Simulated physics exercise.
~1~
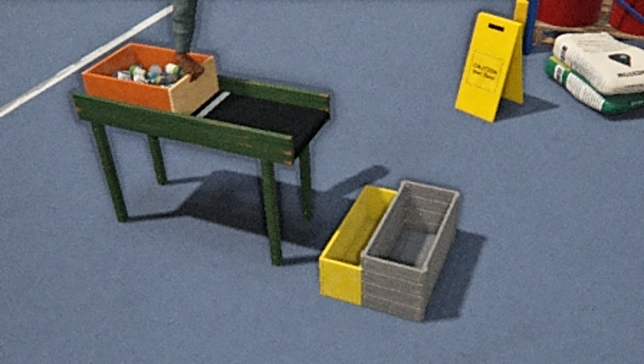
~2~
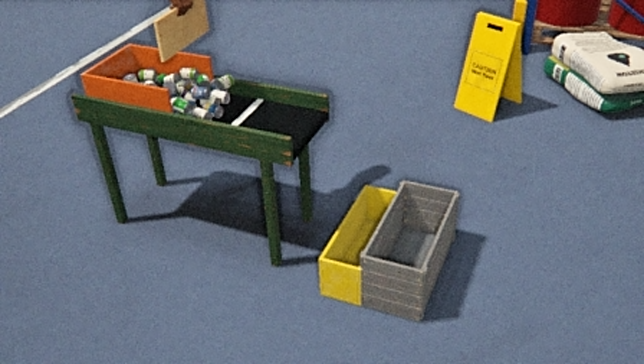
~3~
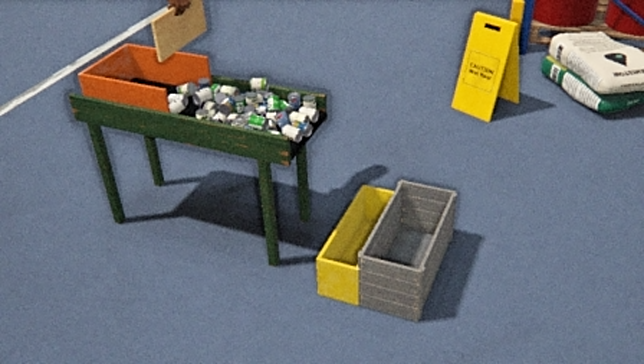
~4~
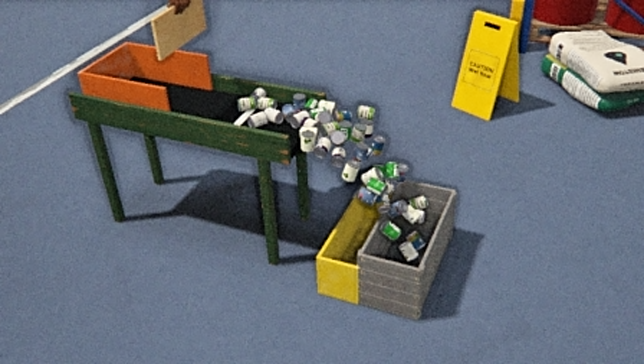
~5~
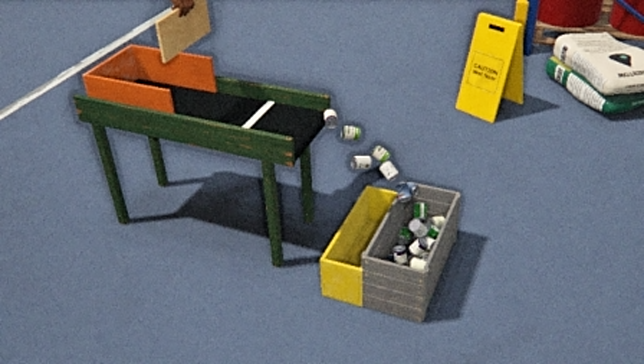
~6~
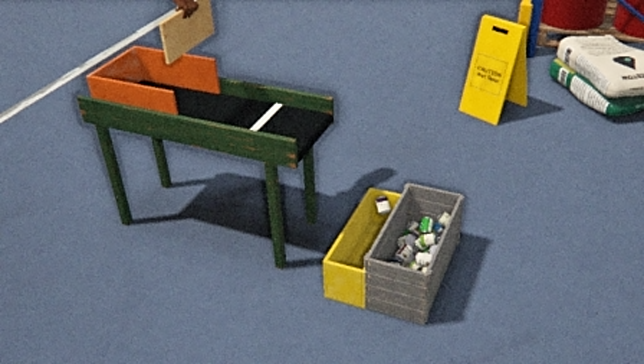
On a blue floor, a hand lifted the end panel of an orange box on a green conveyor, and small tins spilled out, rode right and tumbled off the end, nearly all landing in the grey tote, with one in the yellow bin.
